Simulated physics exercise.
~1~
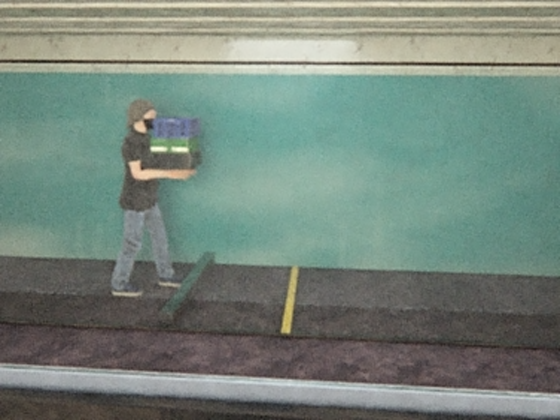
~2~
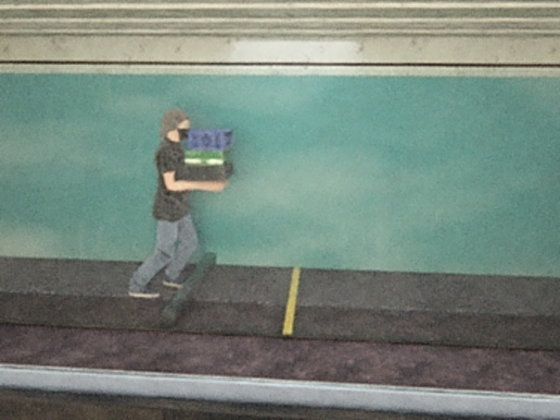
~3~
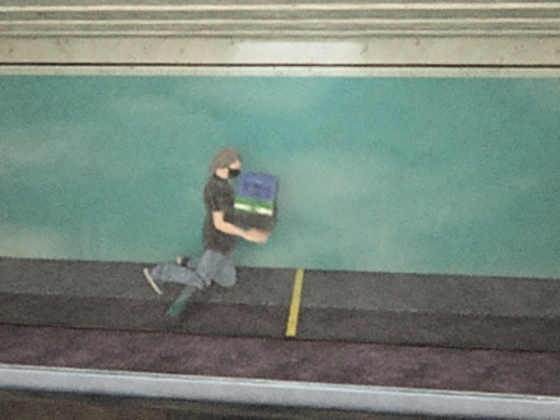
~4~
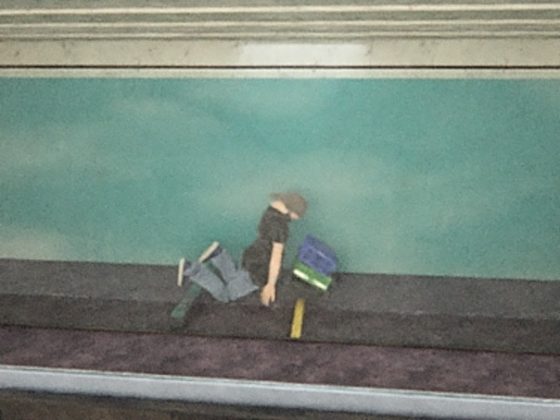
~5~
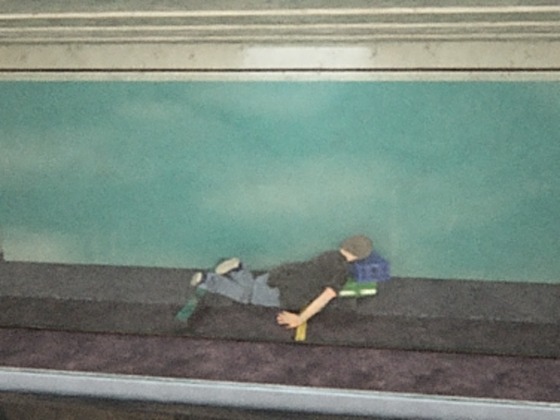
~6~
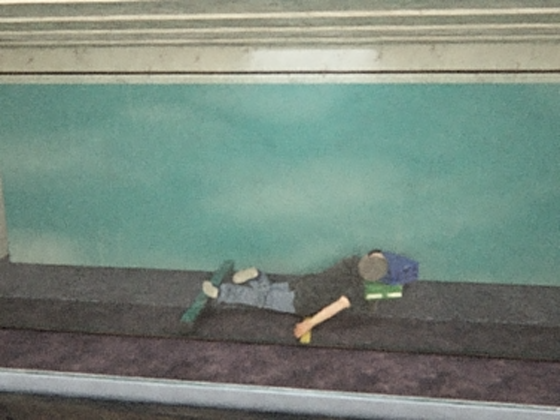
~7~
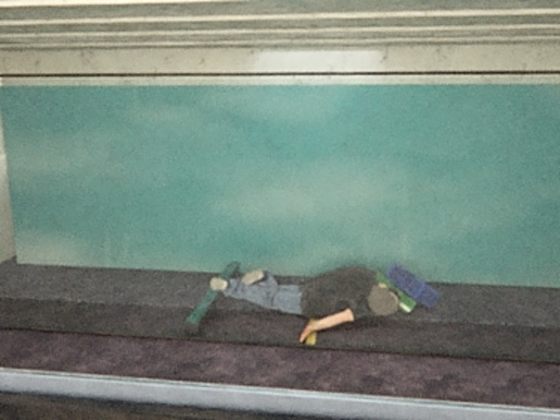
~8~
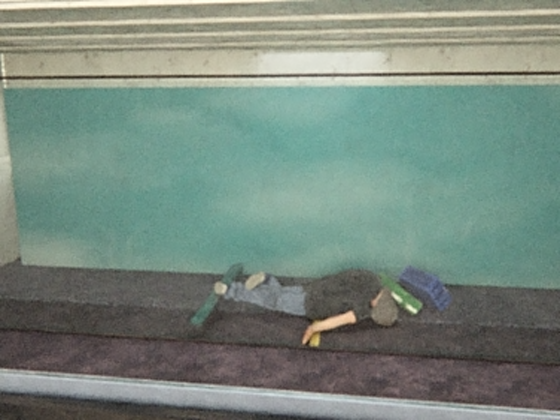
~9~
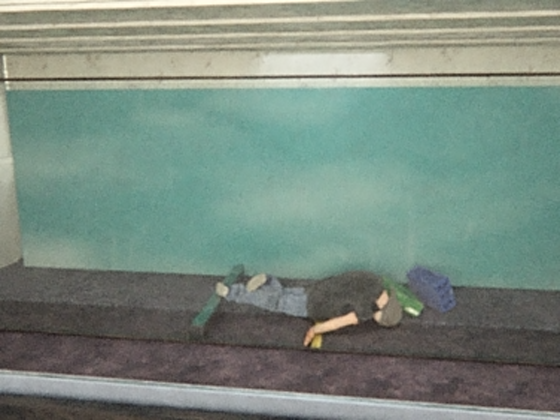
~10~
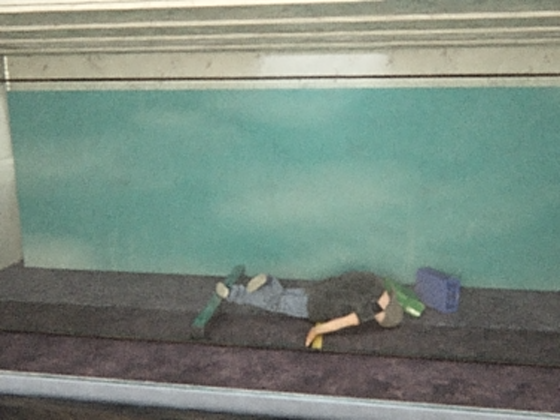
We see a masked courier in a cap carrying a stack of blue, green and black containers, pitching forward over a low green rail, dropping to the knees and falling flat across the yellow line. The blue crate tips off the green carton, and both end beyond the line.
